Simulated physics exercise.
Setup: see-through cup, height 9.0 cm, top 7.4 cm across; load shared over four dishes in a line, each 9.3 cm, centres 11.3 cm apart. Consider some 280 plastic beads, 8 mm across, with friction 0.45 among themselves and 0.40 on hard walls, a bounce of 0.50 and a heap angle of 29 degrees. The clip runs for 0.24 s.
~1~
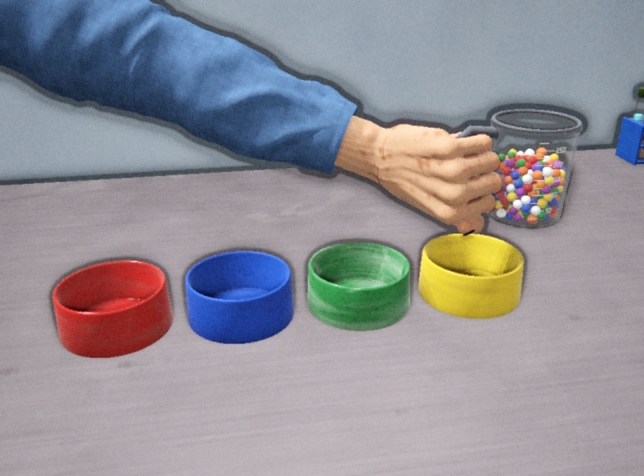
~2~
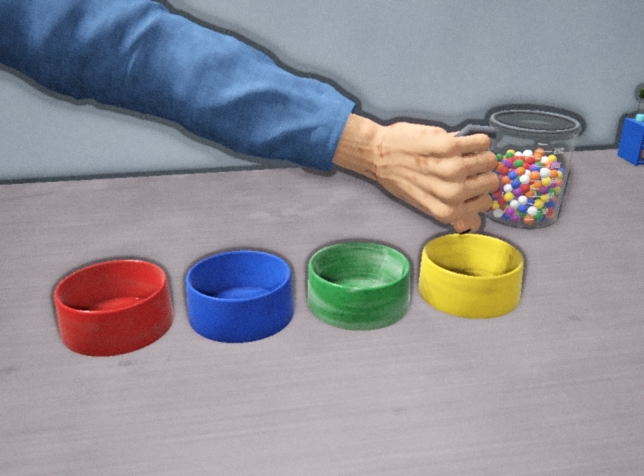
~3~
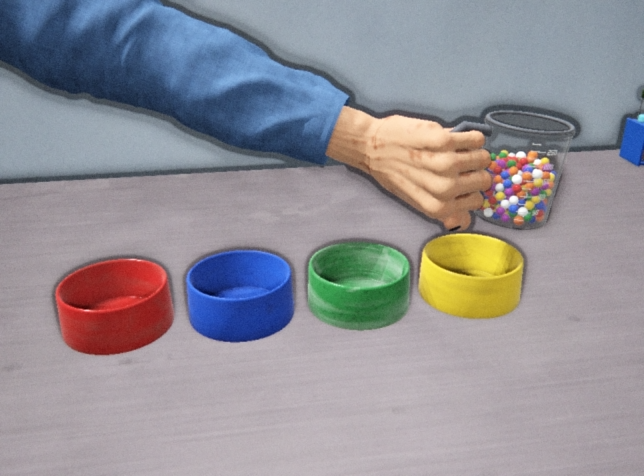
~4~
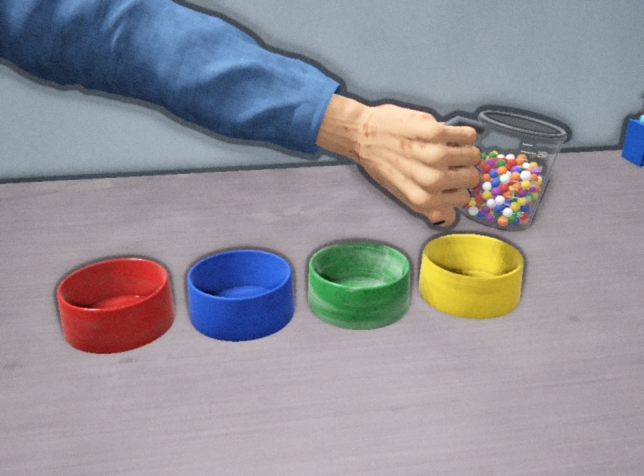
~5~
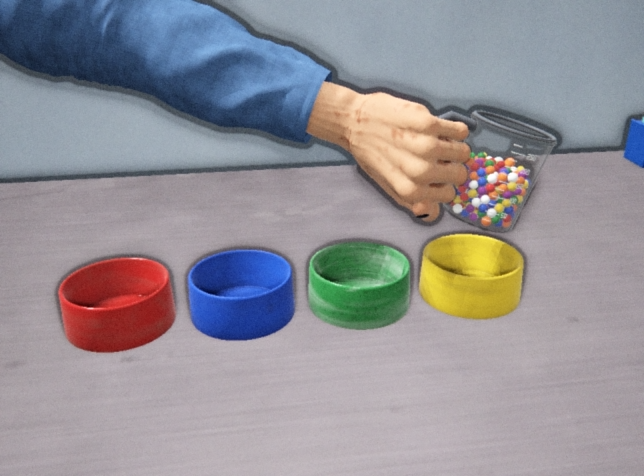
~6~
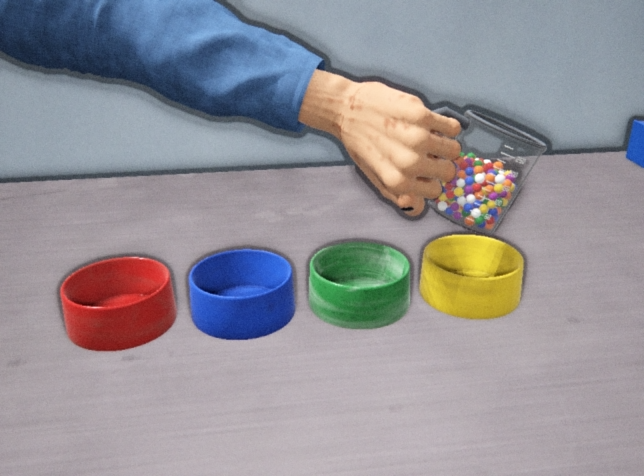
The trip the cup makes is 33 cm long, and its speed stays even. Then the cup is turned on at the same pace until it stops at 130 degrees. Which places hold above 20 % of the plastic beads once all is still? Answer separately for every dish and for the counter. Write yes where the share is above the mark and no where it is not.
Red dish: No, blue dish: Yes, green dish: Yes, yellow dish: No, counter: Yes.
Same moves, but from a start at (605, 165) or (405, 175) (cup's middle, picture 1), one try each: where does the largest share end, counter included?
Largest amount - try one: Green, try two: Red.
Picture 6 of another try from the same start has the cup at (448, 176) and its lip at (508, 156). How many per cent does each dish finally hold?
The red dish keeps 0, the blue one 90, the green one 0 and the yellow one 0.
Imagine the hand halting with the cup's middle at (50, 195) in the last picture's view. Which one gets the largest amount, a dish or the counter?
Most of it ends up at blue.
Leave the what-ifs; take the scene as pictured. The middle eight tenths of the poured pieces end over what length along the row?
Some 14 cm.
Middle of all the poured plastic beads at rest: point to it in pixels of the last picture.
In the last view, approximately (294, 299).
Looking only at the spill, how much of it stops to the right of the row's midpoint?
Share: About 60 in a hundred.
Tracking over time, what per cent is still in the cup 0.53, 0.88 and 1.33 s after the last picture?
Approx. 100 / 30 / 0 percent.
Then, 0.53 s after the last picture, tilt 90 degrees; cup holds 100 %.
Then, 0.88 s after the last picture, tilt 130 degrees; cup holds 30 %, blue 15 %, green 30 %.
Then, 1.33 s after the last picture, tilt 130 degrees; cup holds 0 %, blue 45 %, green 30 %.
In the end, red 0 %, blue 45 %, green 30 %, yellow 0 %, counter 25 %.
